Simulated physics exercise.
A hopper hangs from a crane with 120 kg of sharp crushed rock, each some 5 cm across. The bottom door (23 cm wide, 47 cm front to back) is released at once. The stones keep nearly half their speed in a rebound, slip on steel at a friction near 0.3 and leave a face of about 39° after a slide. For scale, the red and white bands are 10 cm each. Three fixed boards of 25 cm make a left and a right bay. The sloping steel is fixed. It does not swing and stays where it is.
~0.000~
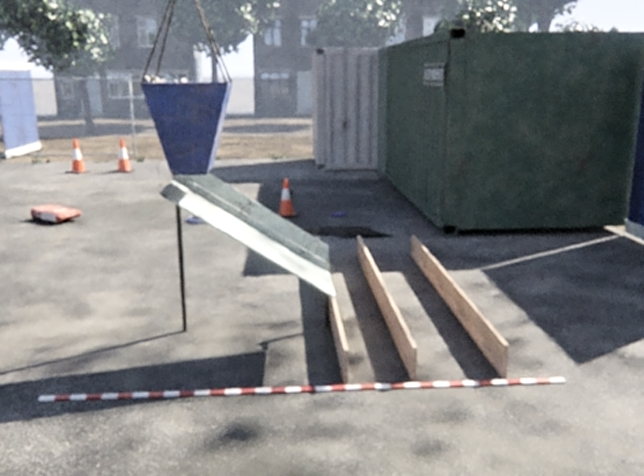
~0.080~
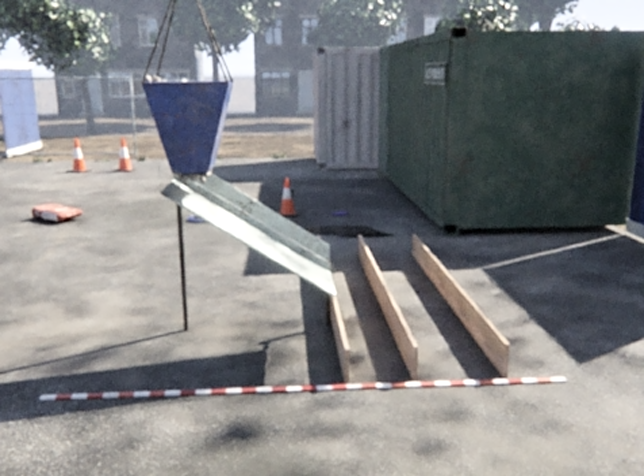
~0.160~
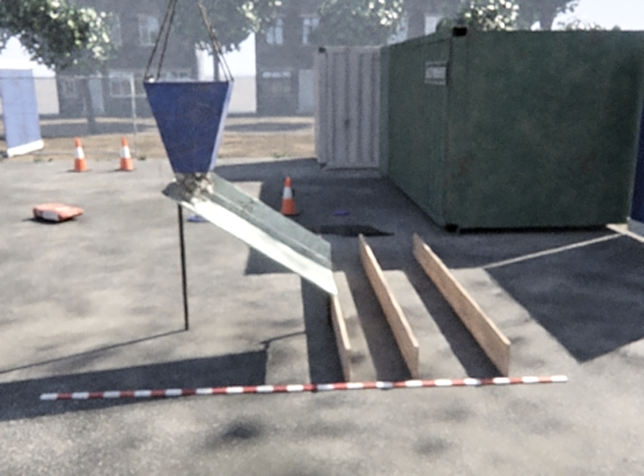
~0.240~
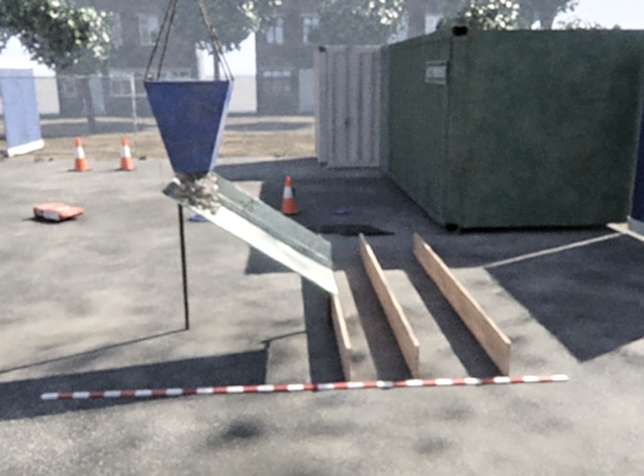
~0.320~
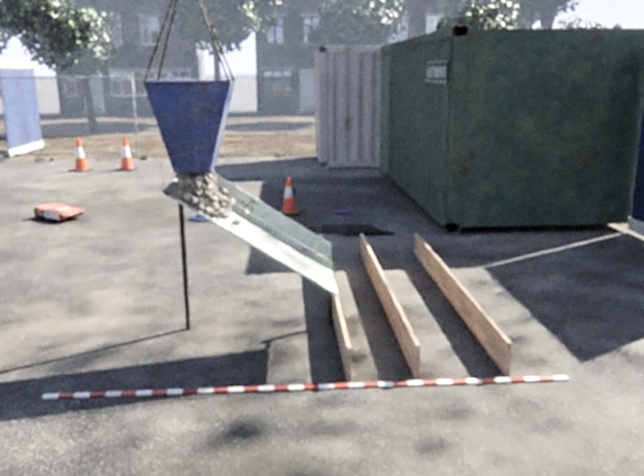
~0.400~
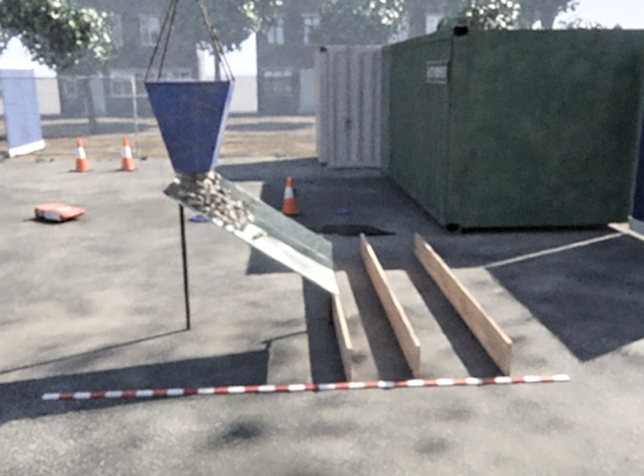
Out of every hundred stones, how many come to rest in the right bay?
Some 2 per cent of it.
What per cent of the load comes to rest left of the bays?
Near 0 in a hundred.
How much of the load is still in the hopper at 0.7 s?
About 35 per cent.
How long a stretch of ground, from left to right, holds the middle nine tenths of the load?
Roughly 40 cm.
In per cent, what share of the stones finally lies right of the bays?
Some 0 per cent of the load.
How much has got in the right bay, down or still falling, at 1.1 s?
Some 0 per cent.
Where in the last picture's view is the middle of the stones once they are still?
Around (378, 337).
After 0.7 s, 37 % in the hopper, 62 % on the steel; the stones farthest right are at (342, 284).
After 1.1 s, 5 % in the hopper, 69 % on the steel, 2 % falling or lying left of the bays, 24 % falling or lying in the left bay; the stones farthest right are at (398, 337).
After 1.7 s, 0 % in the hopper, 22 % on the steel, 2 % falling or lying left of the bays, 75 % falling or lying in the left bay; the stones farthest right are at (407, 326).
After 2.6 s, 0 % in the hopper, 98 % falling or lying in the left bay, 2 % falling or lying in the right bay; the stones farthest right are at (446, 347).
After 4.5 s, 0 % in the hopper, 98 % in the left bay, 2 % in the right bay; the stones farthest right are at (446, 347).
